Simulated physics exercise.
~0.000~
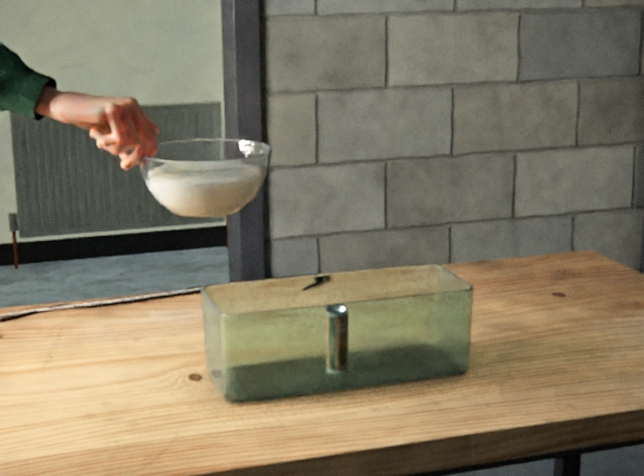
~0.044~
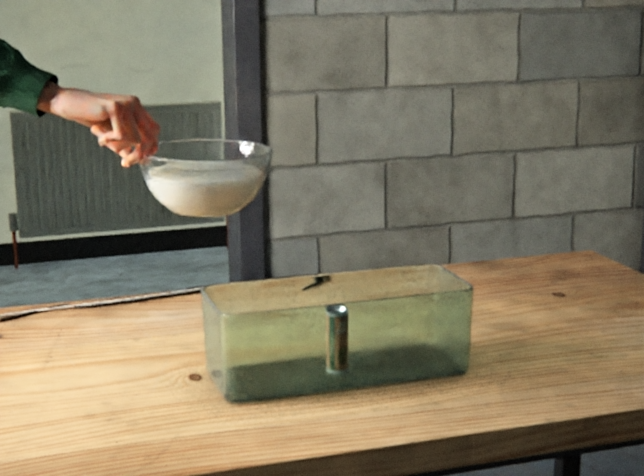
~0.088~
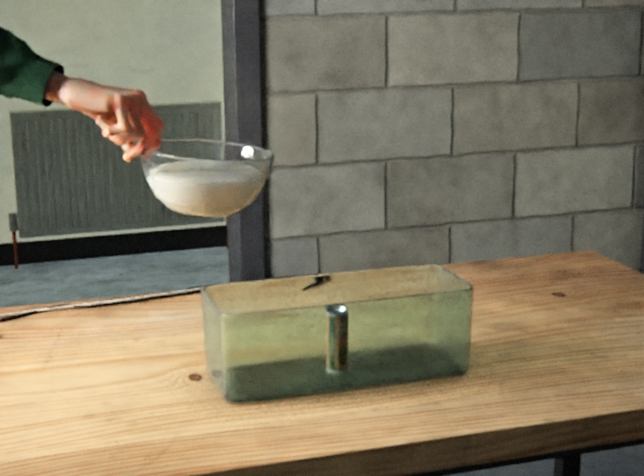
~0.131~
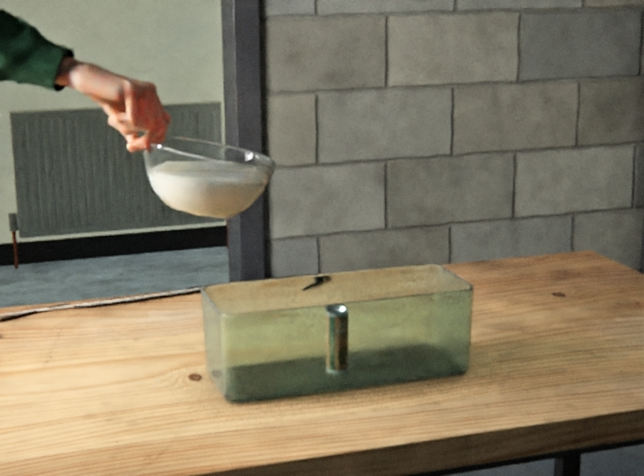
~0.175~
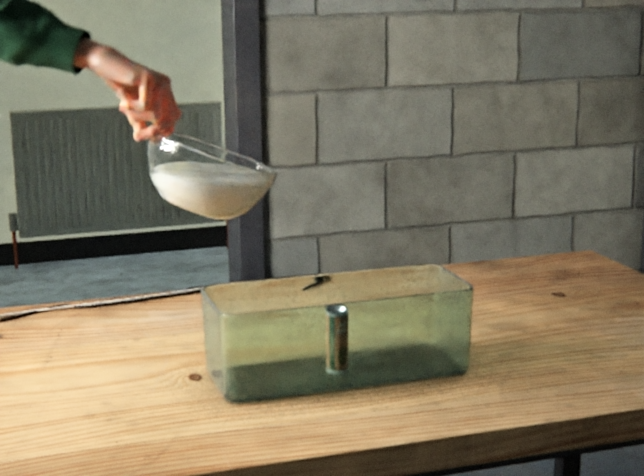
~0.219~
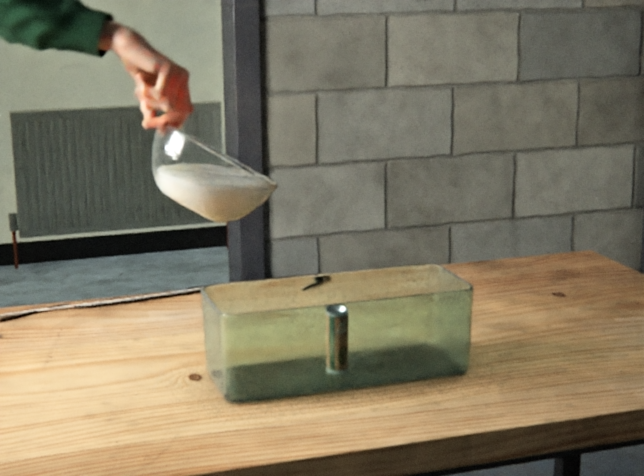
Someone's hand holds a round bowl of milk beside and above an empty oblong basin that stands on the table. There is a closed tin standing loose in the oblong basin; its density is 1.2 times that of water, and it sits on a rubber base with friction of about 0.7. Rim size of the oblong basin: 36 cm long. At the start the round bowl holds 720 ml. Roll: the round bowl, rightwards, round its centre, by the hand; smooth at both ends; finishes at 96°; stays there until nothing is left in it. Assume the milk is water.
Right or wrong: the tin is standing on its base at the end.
Wrong, it is lying on its side.
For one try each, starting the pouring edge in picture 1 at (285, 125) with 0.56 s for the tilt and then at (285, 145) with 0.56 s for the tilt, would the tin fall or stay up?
Trial 1 - tin tips; trial 2 - tin tips.
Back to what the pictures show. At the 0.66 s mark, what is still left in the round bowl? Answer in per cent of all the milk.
Roughly 1 percent remains.
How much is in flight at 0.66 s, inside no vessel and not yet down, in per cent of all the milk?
Estimate: About 6 in a hundred.
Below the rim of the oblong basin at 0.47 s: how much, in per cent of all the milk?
Near 24 in a hundred.
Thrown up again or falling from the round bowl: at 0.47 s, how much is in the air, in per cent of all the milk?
It comes to about 58 percent.
Then, 0.47 s in, the tilt is 90° and 19 per cent is still to pour; the tin stands where it began.
Then, 0.66 s in, the tilt is 96° and 1 per cent is still to pour; the tin leans 21°.
Then, 0.85 s in, the tilt is 96° and 0 per cent is still to pour; the tin lies on its side.
Then, 1.06 s in, the tilt is 96° and 0 per cent is still to pour; the tin lies on its side.
Finally, the tin lies on its side.
